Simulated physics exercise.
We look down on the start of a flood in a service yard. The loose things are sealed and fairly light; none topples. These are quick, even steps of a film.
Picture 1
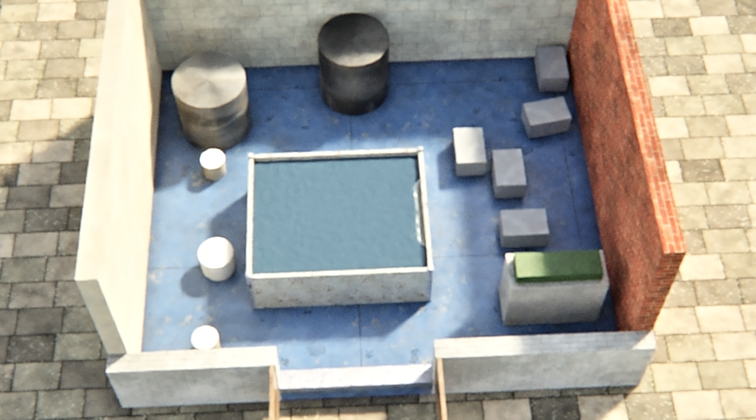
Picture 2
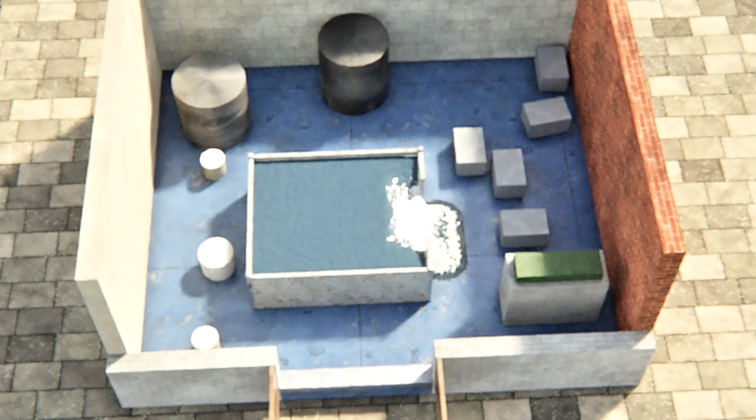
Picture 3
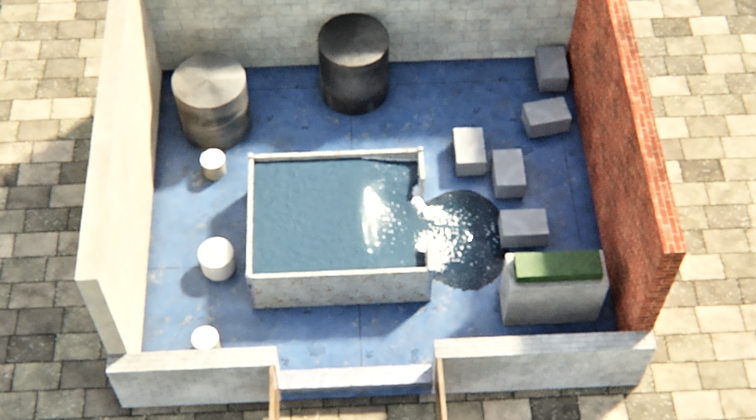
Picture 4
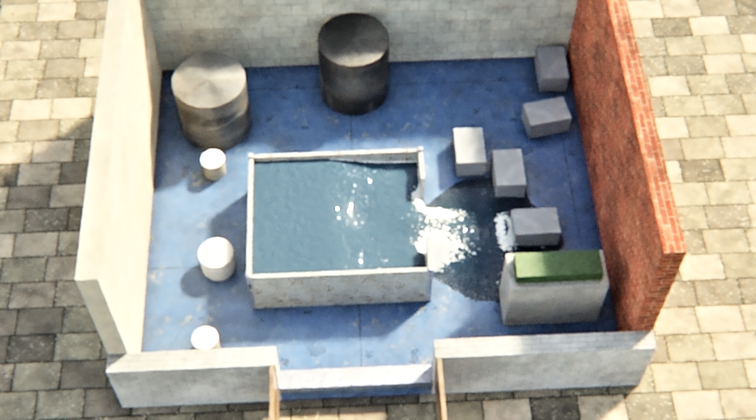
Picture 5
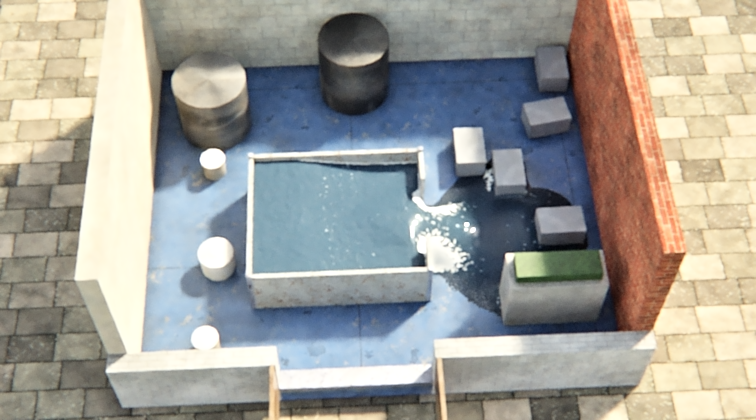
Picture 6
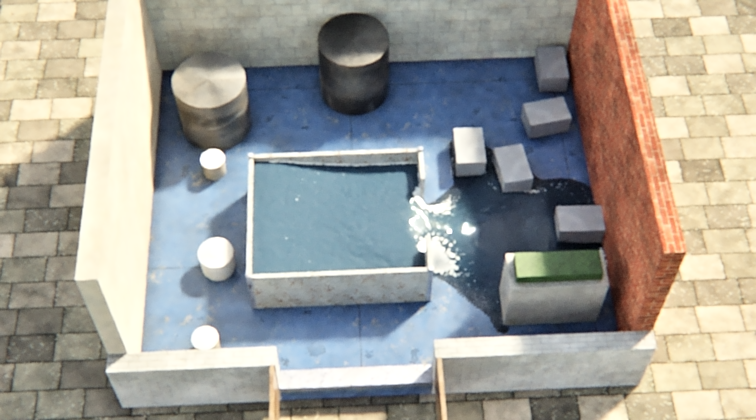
In a walled yard, water bursts from a tank's right side and pushes two crates.
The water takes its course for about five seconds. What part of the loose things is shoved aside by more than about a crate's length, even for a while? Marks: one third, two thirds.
It is one to two thirds.
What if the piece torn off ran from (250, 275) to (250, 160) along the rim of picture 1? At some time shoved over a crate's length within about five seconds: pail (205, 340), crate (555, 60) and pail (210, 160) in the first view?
As listed: Yes, short of that, yes.
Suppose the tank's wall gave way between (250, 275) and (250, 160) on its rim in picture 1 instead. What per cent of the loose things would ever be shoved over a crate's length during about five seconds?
I make it 80 per cent.
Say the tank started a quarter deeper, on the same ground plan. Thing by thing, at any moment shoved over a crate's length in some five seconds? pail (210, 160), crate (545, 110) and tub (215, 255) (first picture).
One after the other: Not that far, yes, not that far.
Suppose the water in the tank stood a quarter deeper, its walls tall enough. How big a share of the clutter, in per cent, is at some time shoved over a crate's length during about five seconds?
Some 60 per cent.
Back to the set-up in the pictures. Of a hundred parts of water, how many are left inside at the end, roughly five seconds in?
Some 98 per cent.
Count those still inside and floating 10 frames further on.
The number is 3.
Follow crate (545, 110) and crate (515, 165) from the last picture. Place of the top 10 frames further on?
Near (528, 83) and (546, 101).
A moment on, 2 of 8 are well off their spots; 1 afloat.
Next, 3 of 8 are well off their spots; 3 afloat.
Later, 4 of 8 are well off their spots; 3 afloat.
In the end, 5 of 8 are well off their spots, and 5 have been at some point; 5 afloat.
